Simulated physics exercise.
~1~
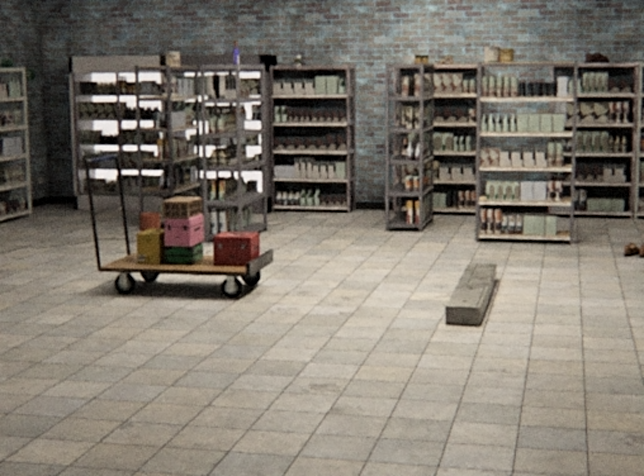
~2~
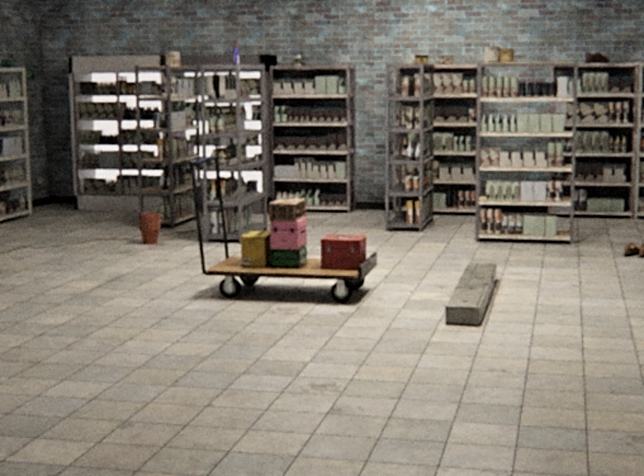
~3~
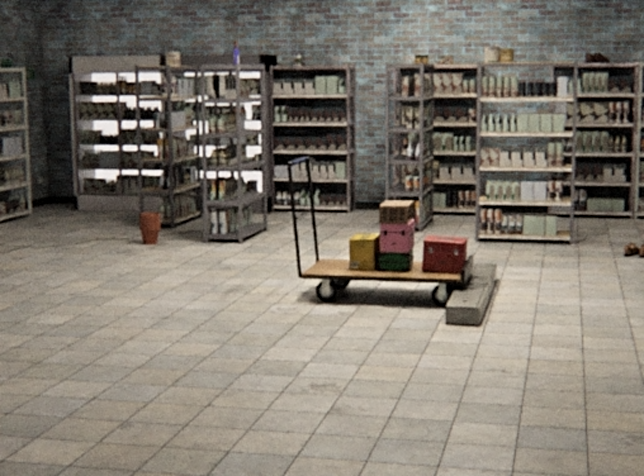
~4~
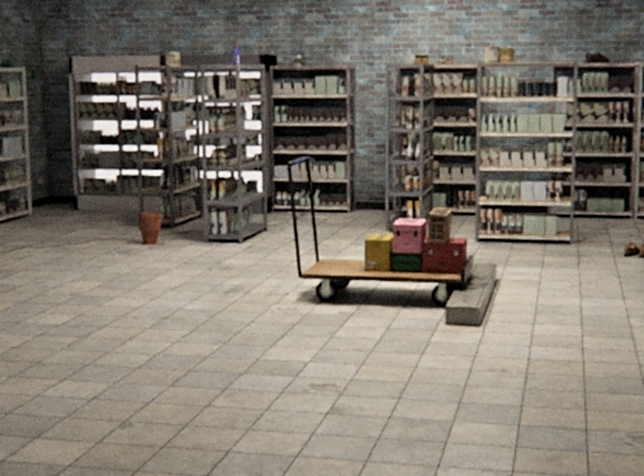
A flat trolley carrying a small load of colourful boxes and cases rolled right across a tiled storeroom and stopped against a low step, then the load shifted forward and the top brown box tipped over beside the pink one, everything staying aboard.
